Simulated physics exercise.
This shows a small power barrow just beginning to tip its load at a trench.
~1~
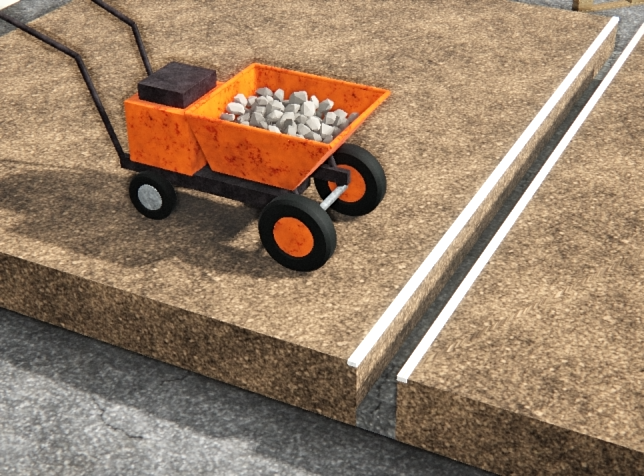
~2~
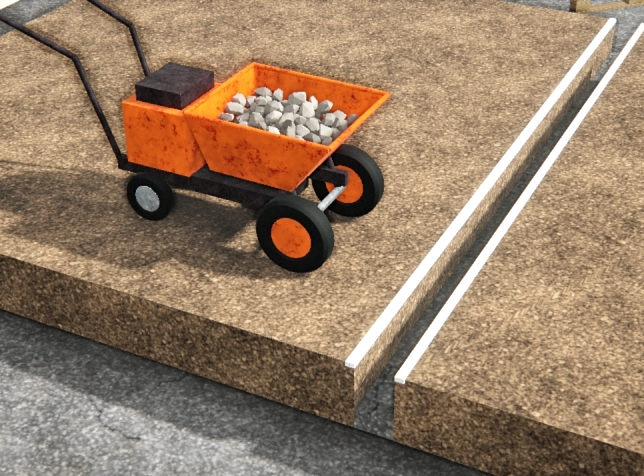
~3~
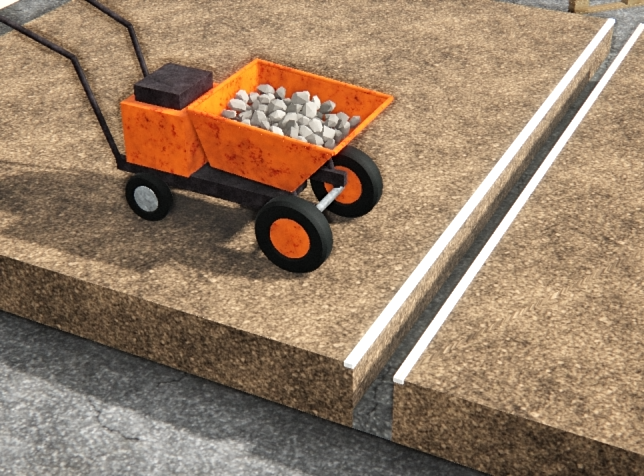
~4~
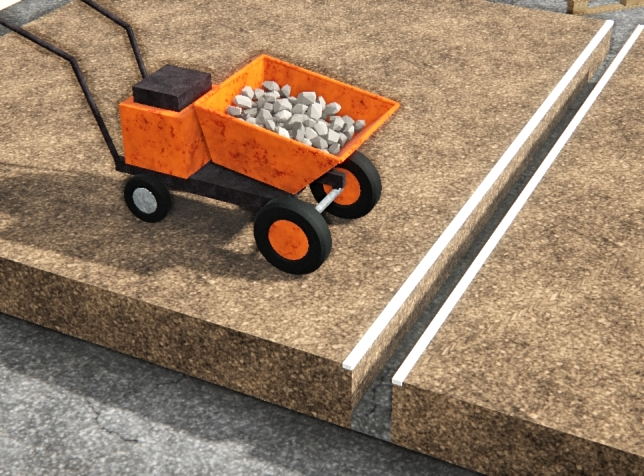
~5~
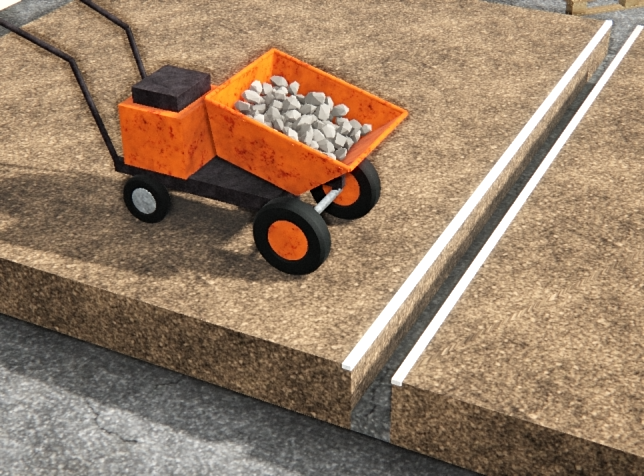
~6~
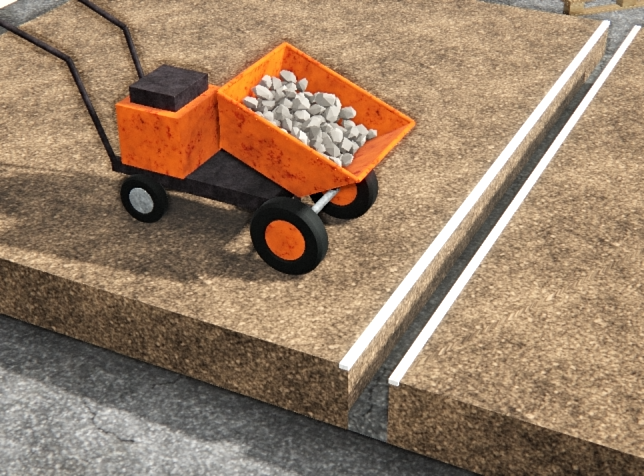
At the start, an orange power barrow loaded with broken grey stones stands left of a narrow, white-edged trench, its skip level. The skip barely tilts at first, then tips forward clearly, its back rising and its front lip reaching right, while the stones shift slightly toward the lip and the wheels stay put.
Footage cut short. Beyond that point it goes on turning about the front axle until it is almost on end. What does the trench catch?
Above half.
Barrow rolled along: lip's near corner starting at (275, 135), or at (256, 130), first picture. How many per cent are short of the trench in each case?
Near 30 % and 50 %.
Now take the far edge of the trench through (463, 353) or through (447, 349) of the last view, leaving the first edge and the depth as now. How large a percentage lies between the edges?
100 %, give or take, and then 100 %.
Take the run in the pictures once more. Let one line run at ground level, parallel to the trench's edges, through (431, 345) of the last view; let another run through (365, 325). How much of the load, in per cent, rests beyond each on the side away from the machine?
First some 0, then 80 per cent.
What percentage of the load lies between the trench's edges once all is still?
About 75 per cent.
Shortly afterwards, skip tipped steeply; the whole lot in the skip.
Next, skip tipped right over; the bulk in the skip; near a quarter in or heaped over the trench; only a few beyond it.
Some moments later, skip tipped right over; near a quarter in the skip; only a few short of the trench; the bulk in or heaped over the trench; a little beyond it.
In the end, skip tipped right over; a little in the skip; only a few short of the trench; the bulk in or heaped over the trench; a little beyond it.
